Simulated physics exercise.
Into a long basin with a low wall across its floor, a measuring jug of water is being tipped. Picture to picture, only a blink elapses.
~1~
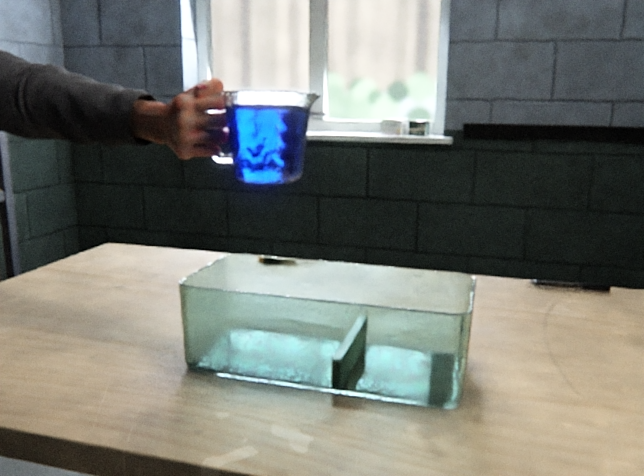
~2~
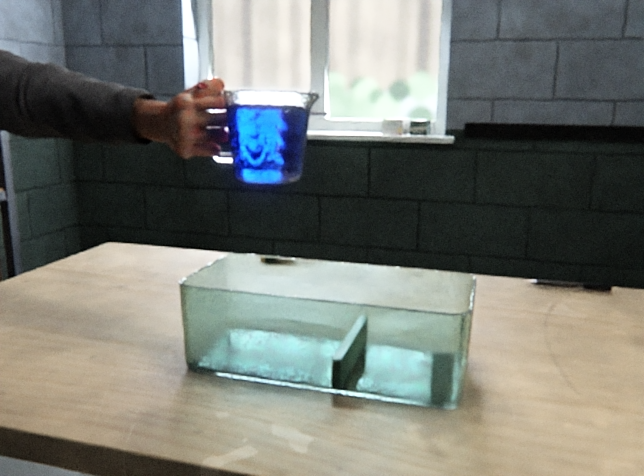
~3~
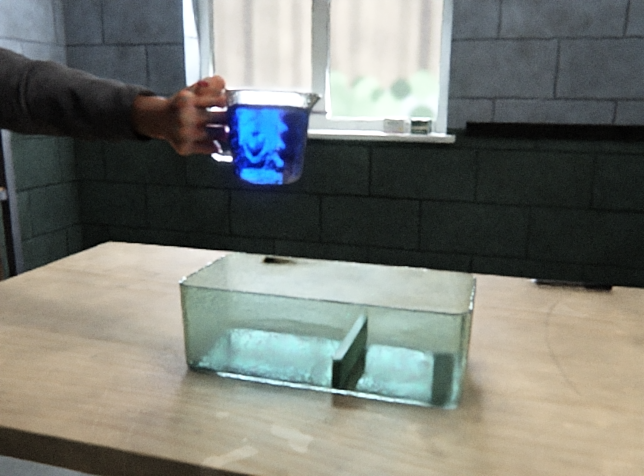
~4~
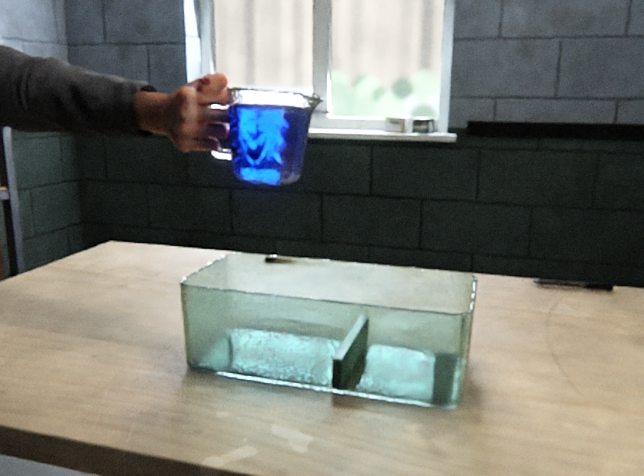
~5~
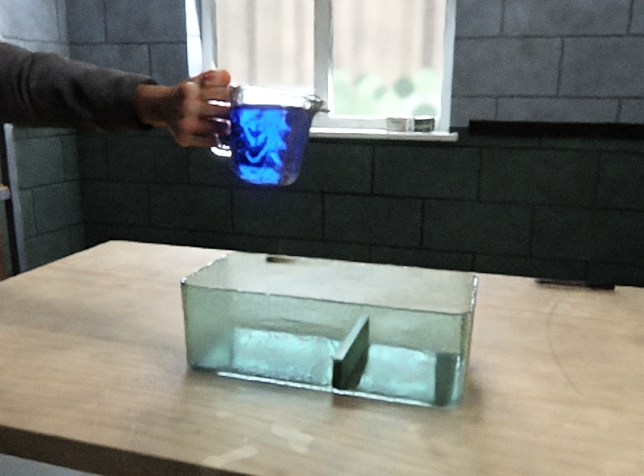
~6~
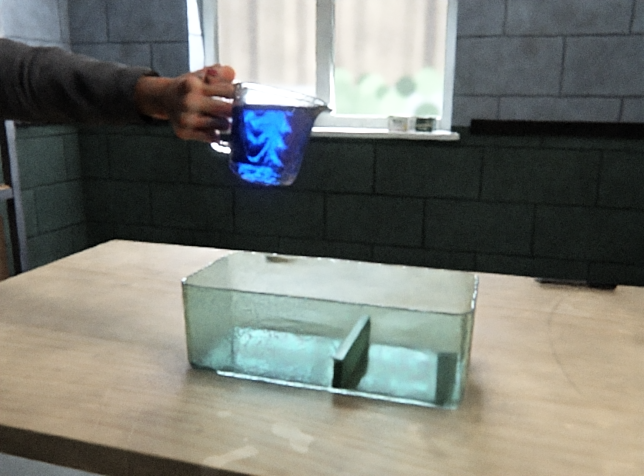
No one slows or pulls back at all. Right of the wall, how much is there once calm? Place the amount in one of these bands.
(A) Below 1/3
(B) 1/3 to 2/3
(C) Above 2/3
Above 2/3 (C).
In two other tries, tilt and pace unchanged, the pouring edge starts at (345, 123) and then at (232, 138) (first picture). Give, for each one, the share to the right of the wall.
Around 90 percent first, around 5 percent second.
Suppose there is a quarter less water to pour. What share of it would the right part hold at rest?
I'd put it at some 75 %.
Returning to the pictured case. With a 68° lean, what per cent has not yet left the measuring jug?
Some 70 per cent has not yet come out.
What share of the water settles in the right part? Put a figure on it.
I'd say close to 80 per cent.
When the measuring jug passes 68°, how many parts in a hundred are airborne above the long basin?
It works out to about 20 percent.
A moment on, the measuring jug is tipped part way and 72 per cent is still to pour, 0 is left of the wall and 7 right of it.
Next, the measuring jug is tipped right over and 14 per cent is still to pour, 2 is left of the wall and 62 right of it.
Then the measuring jug is tipped right over and 0 per cent is still to pour, 16 is left of the wall and 82 right of it.
Later the measuring jug is tipped right over and 0 per cent is still to pour, 16 is left of the wall and 82 right of it.
Finally, 16 per cent lies left of the wall, 82 right of it and 1 outside.
